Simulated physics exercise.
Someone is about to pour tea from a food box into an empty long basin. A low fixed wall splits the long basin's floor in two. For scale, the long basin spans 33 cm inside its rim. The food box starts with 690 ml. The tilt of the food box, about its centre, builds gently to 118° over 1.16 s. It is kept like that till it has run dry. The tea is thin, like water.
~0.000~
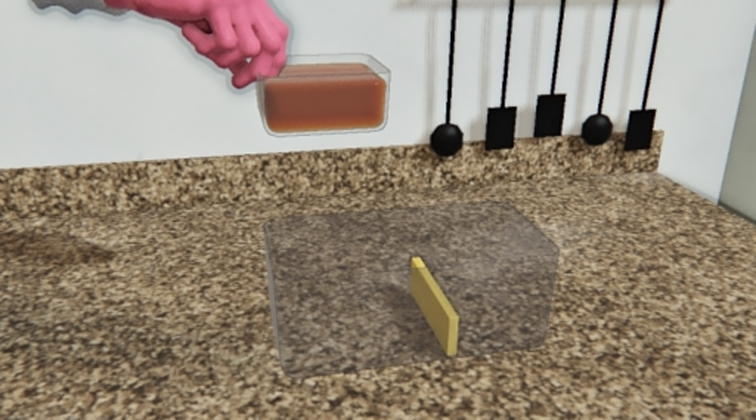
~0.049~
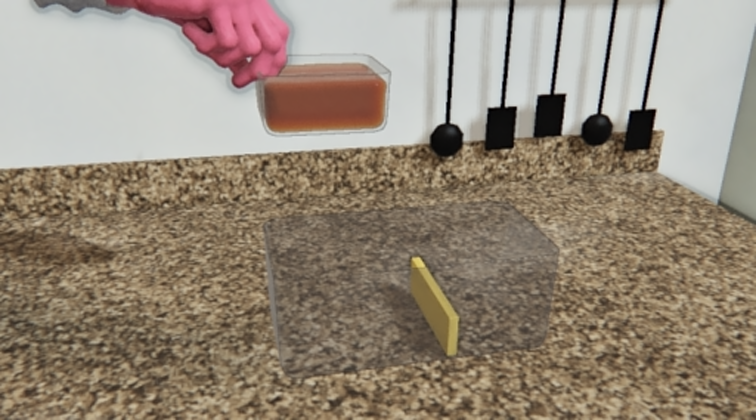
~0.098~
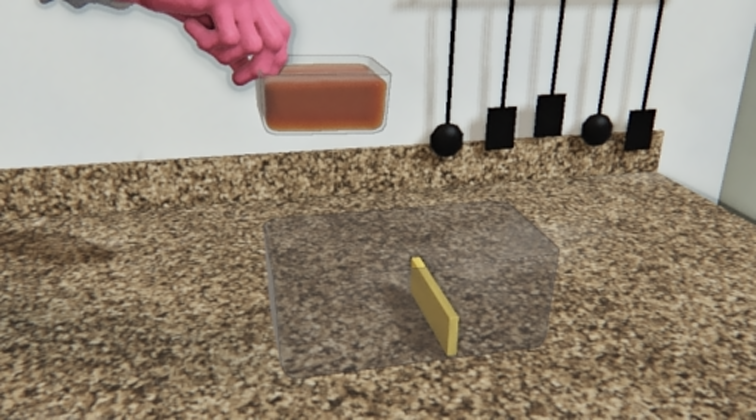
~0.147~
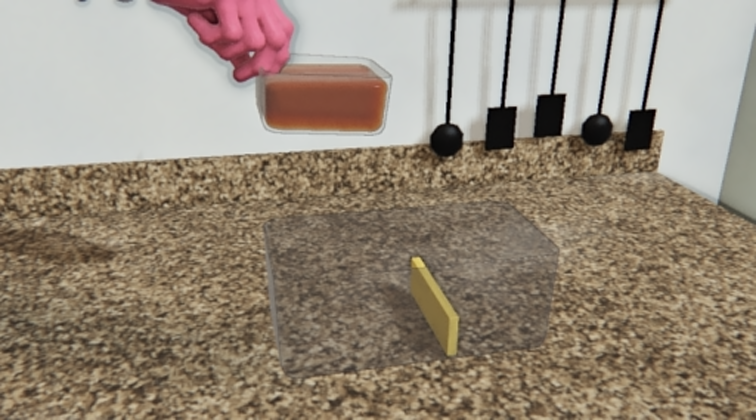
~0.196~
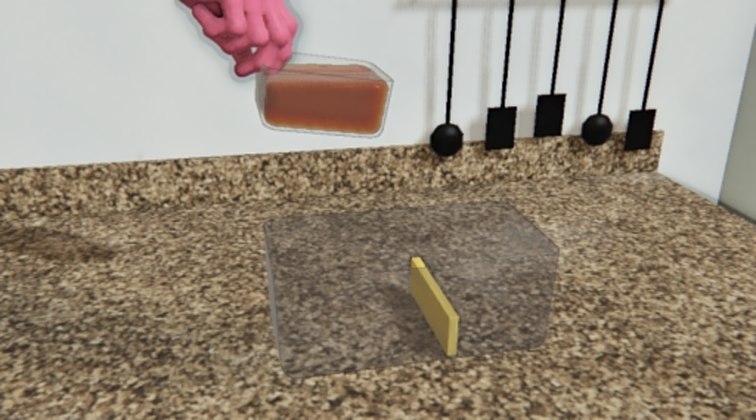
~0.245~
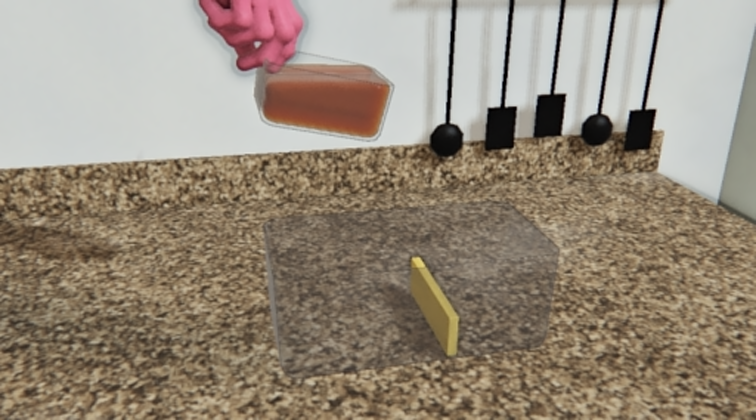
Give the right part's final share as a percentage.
About 61 per cent.
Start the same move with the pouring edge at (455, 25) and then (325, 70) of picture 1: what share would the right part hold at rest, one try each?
First 80, then 5 per cent.
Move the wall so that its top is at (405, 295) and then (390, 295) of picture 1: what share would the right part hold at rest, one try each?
First 75, then 80 per cent.
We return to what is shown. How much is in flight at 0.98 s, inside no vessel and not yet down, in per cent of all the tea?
About 8 per cent.
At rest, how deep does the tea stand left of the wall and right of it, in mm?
Left about 8 mm, right about 22 mm.
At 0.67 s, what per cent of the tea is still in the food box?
Near 32 in a hundred.
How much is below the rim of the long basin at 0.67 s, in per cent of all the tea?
Near 22 in a hundred.
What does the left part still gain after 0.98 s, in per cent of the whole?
Near 10 in a hundred.
By 0.67 s the tilt is 73° and 31 per cent is still to pour, 4 is left of the wall and 19 right of it.
By 0.98 s the tilt is 111° and 3 per cent is still to pour, 28 is left of the wall and 61 right of it.
By 1.31 s the tilt is 118° and 0 per cent is still to pour, 38 is left of the wall and 61 right of it.
By 1.66 s the tilt is 118° and 0 per cent is still to pour, 37 is left of the wall and 61 right of it.
At rest 37 per cent lies left of the wall, 61 right of it and 1 outside.
